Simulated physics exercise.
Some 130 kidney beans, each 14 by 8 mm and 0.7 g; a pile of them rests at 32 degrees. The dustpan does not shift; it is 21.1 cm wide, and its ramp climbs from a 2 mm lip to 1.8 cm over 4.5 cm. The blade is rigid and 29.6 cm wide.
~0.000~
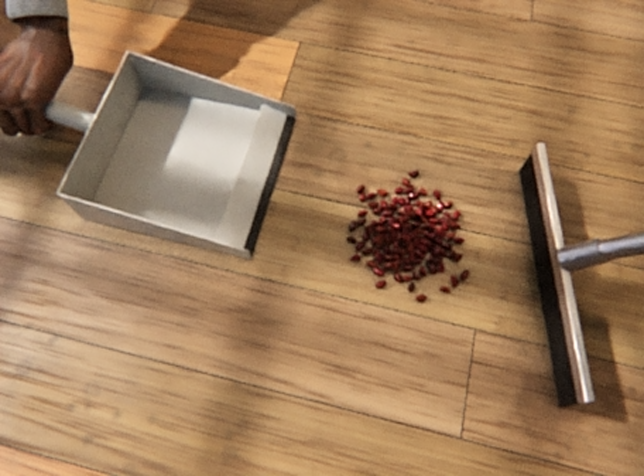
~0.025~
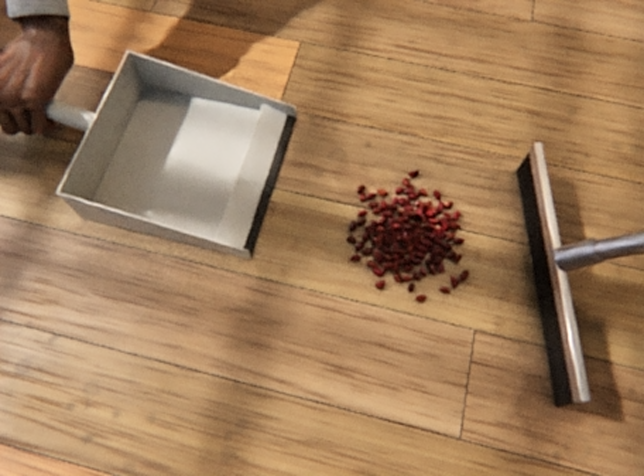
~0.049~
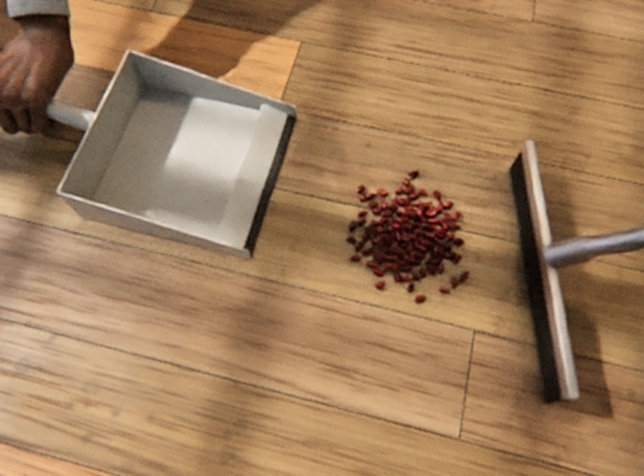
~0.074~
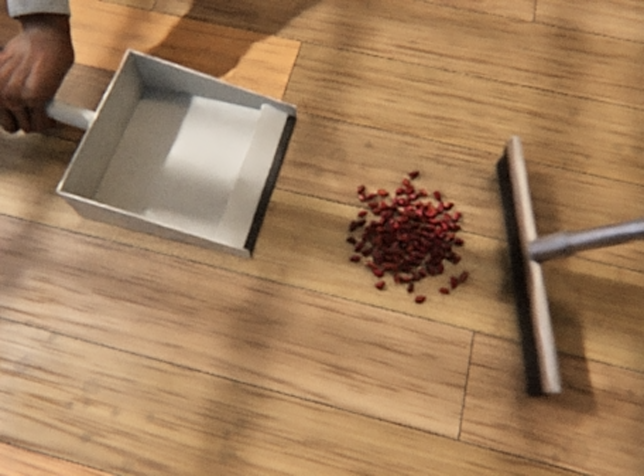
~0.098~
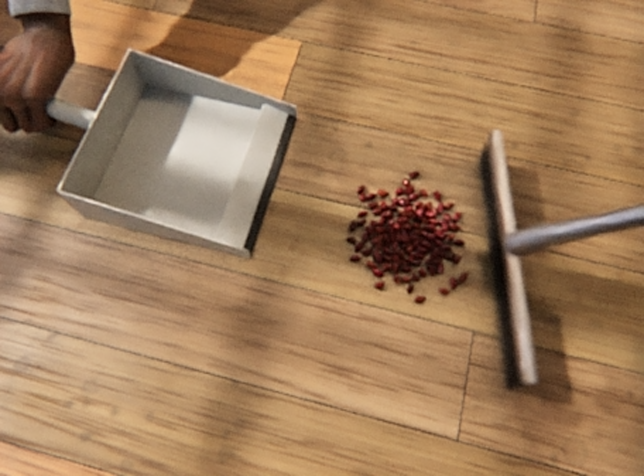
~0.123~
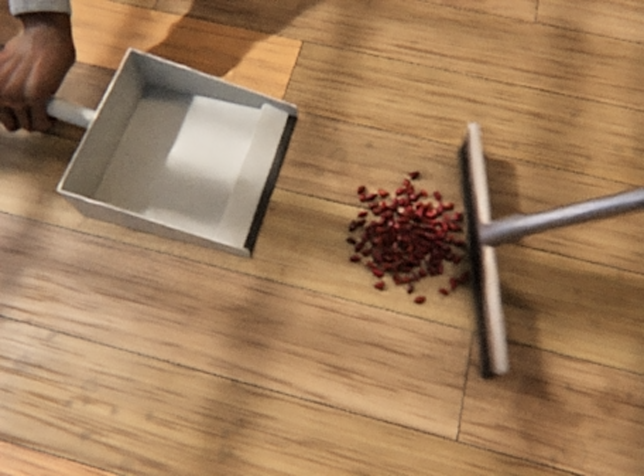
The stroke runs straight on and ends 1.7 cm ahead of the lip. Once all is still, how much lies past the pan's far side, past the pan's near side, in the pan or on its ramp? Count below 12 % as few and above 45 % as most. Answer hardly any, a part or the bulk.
Past the pan's far side: Hardly any; past the pan's near side: A part; in the pan or on its ramp: A part.
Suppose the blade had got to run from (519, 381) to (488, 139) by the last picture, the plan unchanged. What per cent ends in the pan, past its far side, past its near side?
Pan 15, far 0, near 20.
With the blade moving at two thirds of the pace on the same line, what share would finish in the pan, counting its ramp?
It would be near 15 per cent.
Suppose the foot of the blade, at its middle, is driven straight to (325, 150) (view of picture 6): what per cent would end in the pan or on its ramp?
About 20 per cent.
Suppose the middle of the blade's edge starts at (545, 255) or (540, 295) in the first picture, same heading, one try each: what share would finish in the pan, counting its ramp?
Some 25 and 25 per cent.
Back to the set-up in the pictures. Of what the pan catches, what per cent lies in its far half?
About 40 per cent.
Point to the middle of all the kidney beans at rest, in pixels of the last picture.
At about (262, 215).
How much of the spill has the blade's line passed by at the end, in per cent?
Roughly 0 per cent.
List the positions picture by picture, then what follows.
In the first picture, blade from (584, 399) to (537, 151), moved 0.0 cm, 0 of the pieces shifted so far; middle of the pieces at (405, 235); pan at (180, 164).
In the second picture, blade from (580, 398) to (535, 151), moved 0.4 cm, 0 of the pieces shifted so far; middle of the pieces at (405, 235).
In the third picture, blade from (569, 395) to (526, 149), moved 1.4 cm, 0 of the pieces shifted so far; middle of the pieces at (405, 235).
In the fourth picture, blade from (551, 389) to (512, 144), moved 3.2 cm, 0 of the pieces shifted so far; middle of the pieces at (405, 236).
In the fifth picture, blade from (527, 380) to (494, 138), moved 5.5 cm, 0 of the pieces shifted so far; middle of the pieces at (405, 236).
In the sixth picture, blade from (499, 369) to (472, 131), moved 8.4 cm, 0 of the pieces shifted so far; middle of the pieces at (405, 236); pan at (181, 161). The blade's pace is about 1.15 m/s, heading 9 degrees away from the viewer's side.
After 0.23 s, middle of the blade 14 cm from the lip; 0 % over the lip, far side 0 %, near side 10 %.
After 0.30 s, middle of the blade 7 cm from the lip; 0 % over the lip, far side 0 %, near side 15 %.
Then, at 0.50 s, middle of the blade 5 cm from the lip; 35 % over the lip, far side 0 %, near side 25 %.
In the end, at 2.7 s, far side 0 %, near side 25 %, pan 30 %, in front of the lip or behind the blade 40 %.
